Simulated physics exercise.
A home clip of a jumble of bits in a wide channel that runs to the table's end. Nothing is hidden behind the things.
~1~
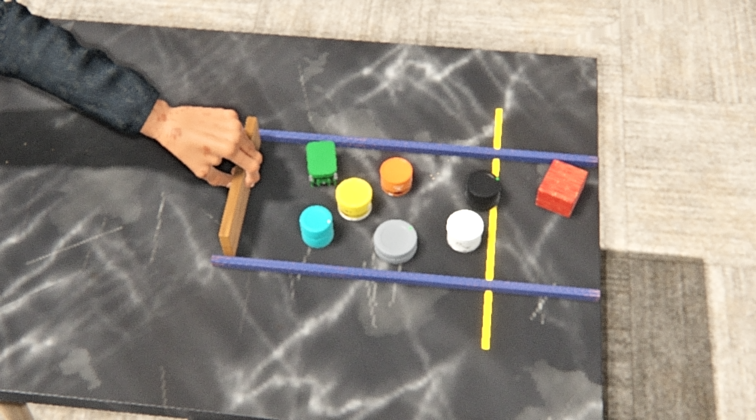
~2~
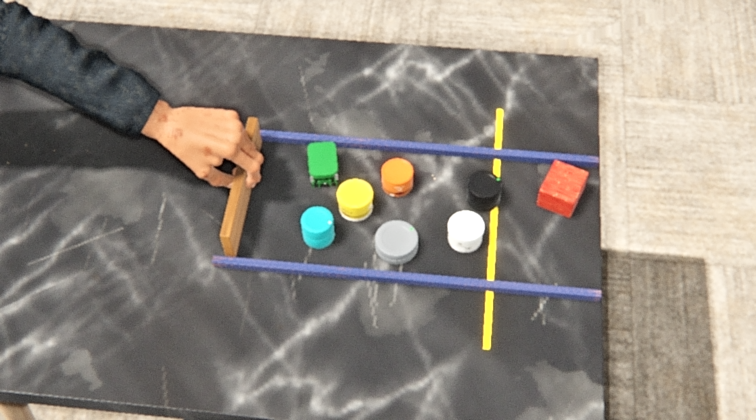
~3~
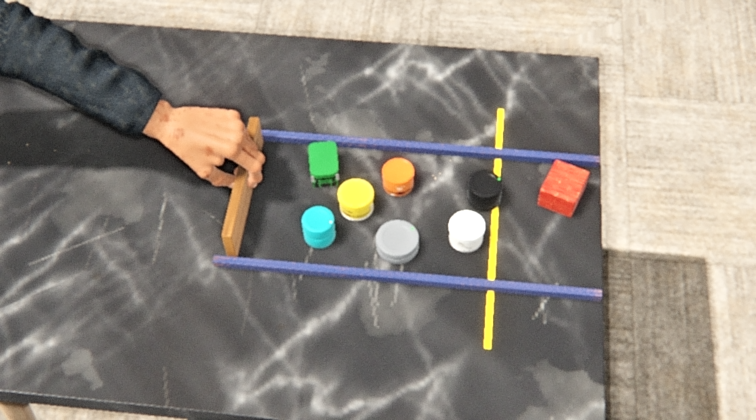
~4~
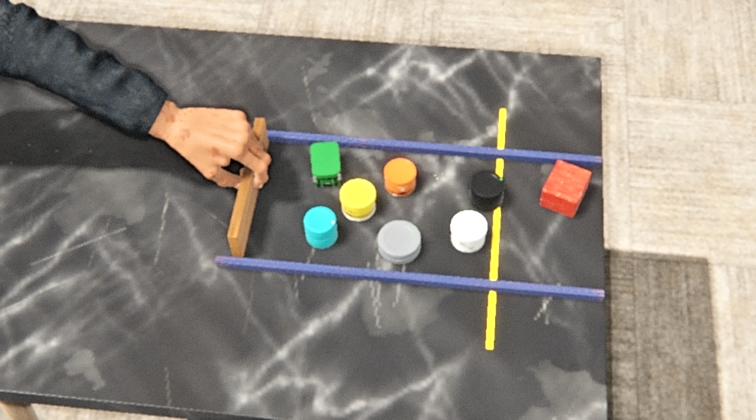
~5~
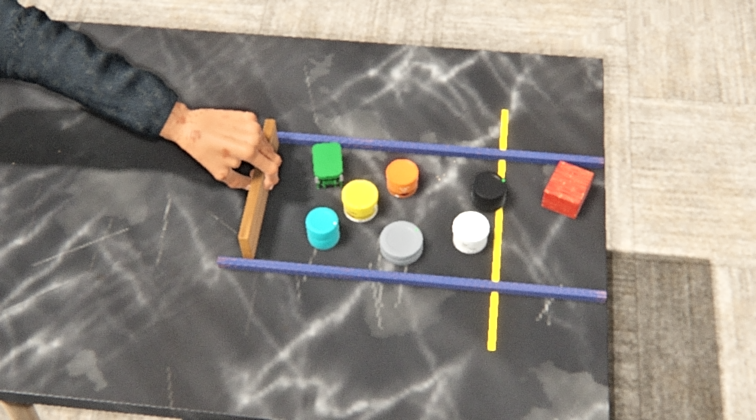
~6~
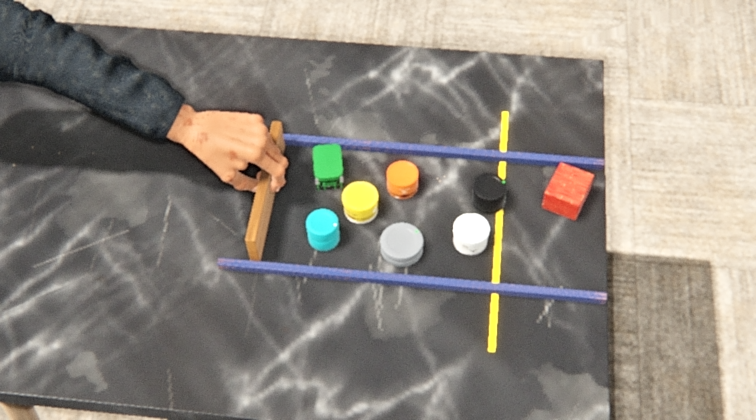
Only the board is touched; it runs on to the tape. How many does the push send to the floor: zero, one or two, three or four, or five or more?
Outcome: The number that fall off is zero.
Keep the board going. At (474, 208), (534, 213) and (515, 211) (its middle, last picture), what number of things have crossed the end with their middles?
Past the end: 0, 1 and 0.
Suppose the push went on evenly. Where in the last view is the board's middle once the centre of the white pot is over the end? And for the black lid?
About (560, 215), and (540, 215) for the other.
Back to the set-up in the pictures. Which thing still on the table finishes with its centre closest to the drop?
That is the red block.
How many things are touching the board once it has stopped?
That makes 3.
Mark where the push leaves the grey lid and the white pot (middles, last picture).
Near (544, 269) and (546, 234).
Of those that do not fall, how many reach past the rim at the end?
1 of them.
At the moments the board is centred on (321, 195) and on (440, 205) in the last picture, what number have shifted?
2 and 7.
Early on, none off yet; red block at rest near (568, 191); black lid at rest near (489, 194); white pot at rest near (471, 235).
A while later, none off yet; red block at rest near (568, 191); black lid at rest near (489, 194); white pot moving near (481, 233).
Further along, none off yet; red block moving near (575, 192); black lid travelled about its own width near (537, 206); white pot travelled about its own width near (512, 231).
Finally, the number that fall off is zero.
